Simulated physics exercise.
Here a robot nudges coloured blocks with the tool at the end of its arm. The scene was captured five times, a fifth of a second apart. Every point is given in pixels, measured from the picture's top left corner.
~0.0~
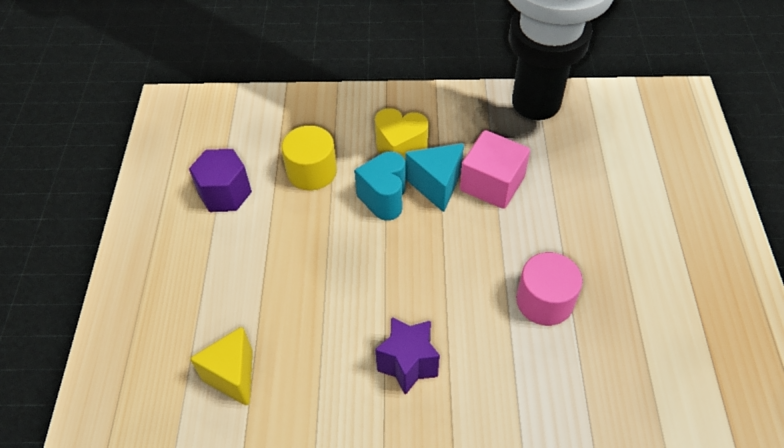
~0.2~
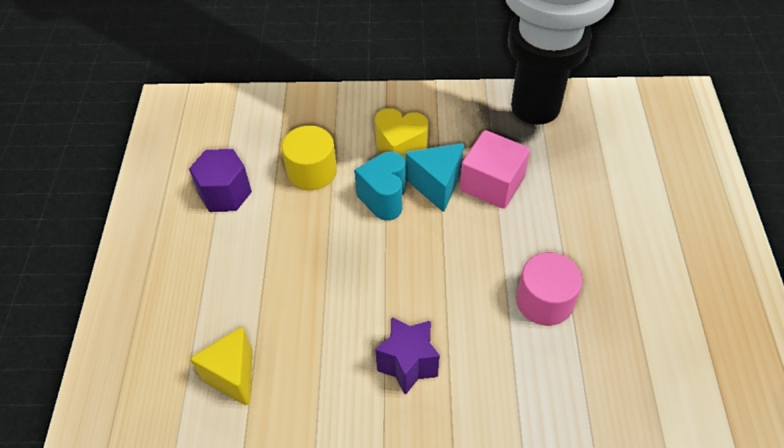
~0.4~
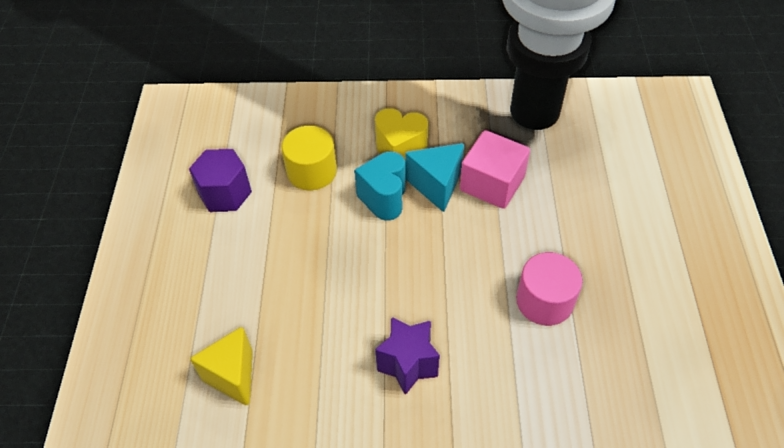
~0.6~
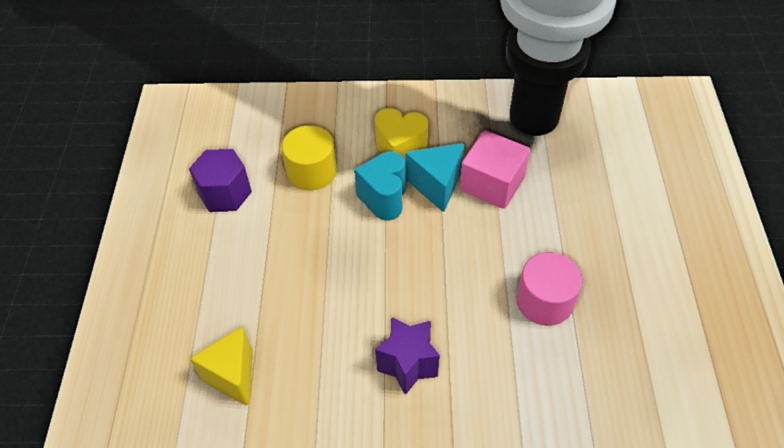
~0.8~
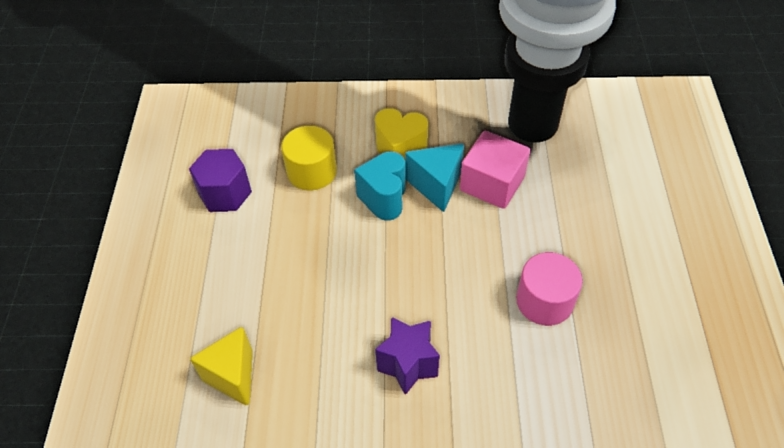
The clip shows a black-tipped robot arm moving slightly toward the viewer beside a pink block at the top of a wooden board, while the yellow, turquoise, purple and pink blocks all stay still.
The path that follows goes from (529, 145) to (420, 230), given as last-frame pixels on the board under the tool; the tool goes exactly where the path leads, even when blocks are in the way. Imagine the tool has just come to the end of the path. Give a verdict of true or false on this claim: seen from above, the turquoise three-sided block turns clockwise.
That is true.
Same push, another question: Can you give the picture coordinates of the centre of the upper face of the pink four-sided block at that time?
Its top middle: (419, 251).
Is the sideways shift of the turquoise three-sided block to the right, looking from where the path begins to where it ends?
The answer is yes.
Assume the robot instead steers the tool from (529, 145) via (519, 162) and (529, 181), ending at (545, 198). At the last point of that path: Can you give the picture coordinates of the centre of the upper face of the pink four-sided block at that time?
I predict (488, 173).
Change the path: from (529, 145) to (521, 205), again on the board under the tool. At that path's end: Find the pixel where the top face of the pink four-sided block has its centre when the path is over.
For the centre of its top, I'd go with (472, 187).
What follows on the original path. One third of the way, tool at (497, 155); pink four-sided block at (472, 182).
Two thirds of the way, tool at (461, 183); turquoise three-sided block at (420, 159), turned 15° clockwise; pink four-sided block at (444, 216), turned 15° anticlockwise.
At the end, tool at (421, 212); turquoise heart-shaped block at (376, 172), turned 20° anticlockwise; yellow heart-shaped block not moved; turquoise three-sided block at (412, 161), turned 25° clockwise; pink four-sided block at (419, 251), turned 35° anticlockwise.
